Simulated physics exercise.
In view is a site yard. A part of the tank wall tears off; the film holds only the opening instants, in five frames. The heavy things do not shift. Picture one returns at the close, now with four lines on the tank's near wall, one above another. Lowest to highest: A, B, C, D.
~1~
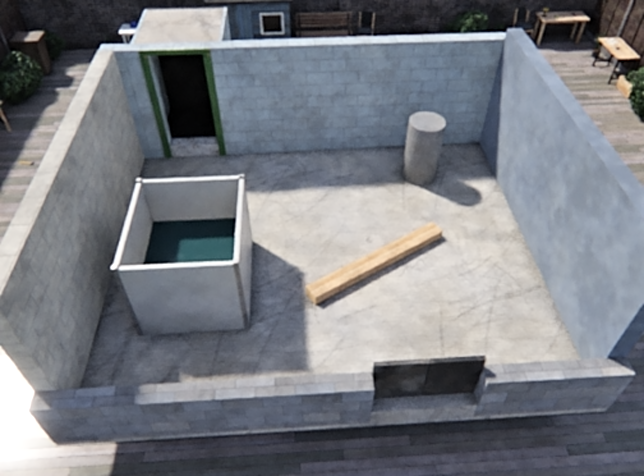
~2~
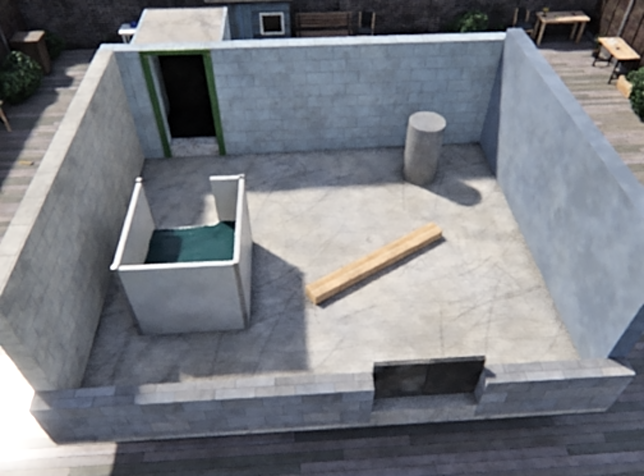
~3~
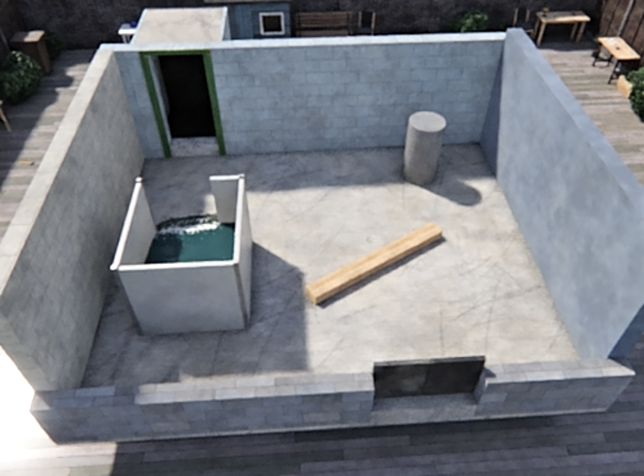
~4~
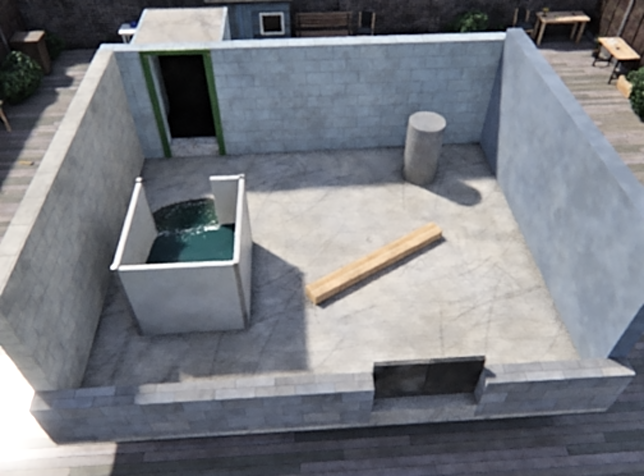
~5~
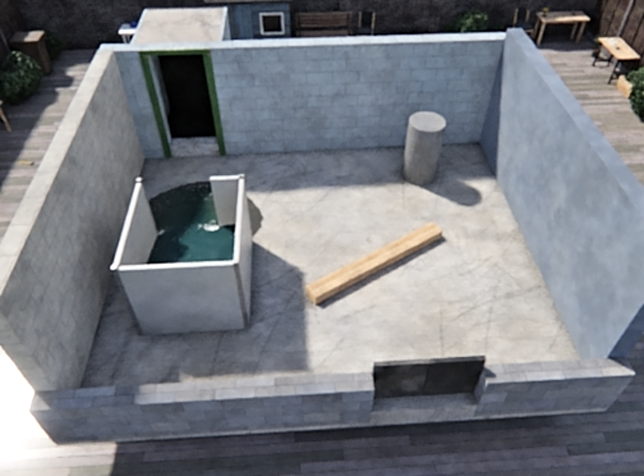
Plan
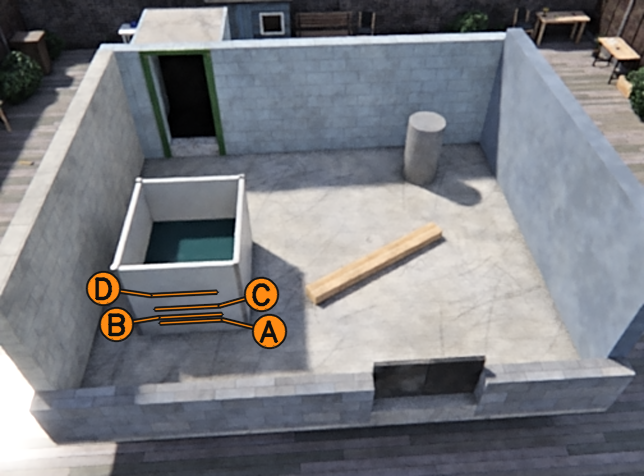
At first, dark green water sits still in a pale walled tank on the left of a site yard, with a timber beam and a round pillar to its right. Then part of the tank's far wall is gone, and the water churns through the gap and spreads onto the ground behind.
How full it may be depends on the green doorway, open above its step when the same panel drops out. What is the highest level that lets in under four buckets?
I would pick line C.
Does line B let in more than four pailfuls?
No, not at all.
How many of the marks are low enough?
Three of them.
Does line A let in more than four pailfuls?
No.
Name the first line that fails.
The answer is D.
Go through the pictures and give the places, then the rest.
Water in the tank at rest, its middle at (194, 258); foot of the green doorway at (196, 156); shut gate at (428, 366), in the first frame.
Water covers 1 % of the ground, its front hidden from here, in the second frame.
Water covers 2 % of the ground, its front hidden from here, in the third frame.
Water covers 5 % of the ground, its front hidden from here, in the fourth frame.
Water covers 8 % of the ground, its front hidden from here, in the fifth frame.
In orange, A at (191, 321); B at (190, 316); C at (187, 307); D at (183, 293); from the bottom up A, B, C, D.
With A, nothing gets over.
With B, nothing gets over.
With C, a bucket or two gets in.
With D, about 11 bucketfuls get in.
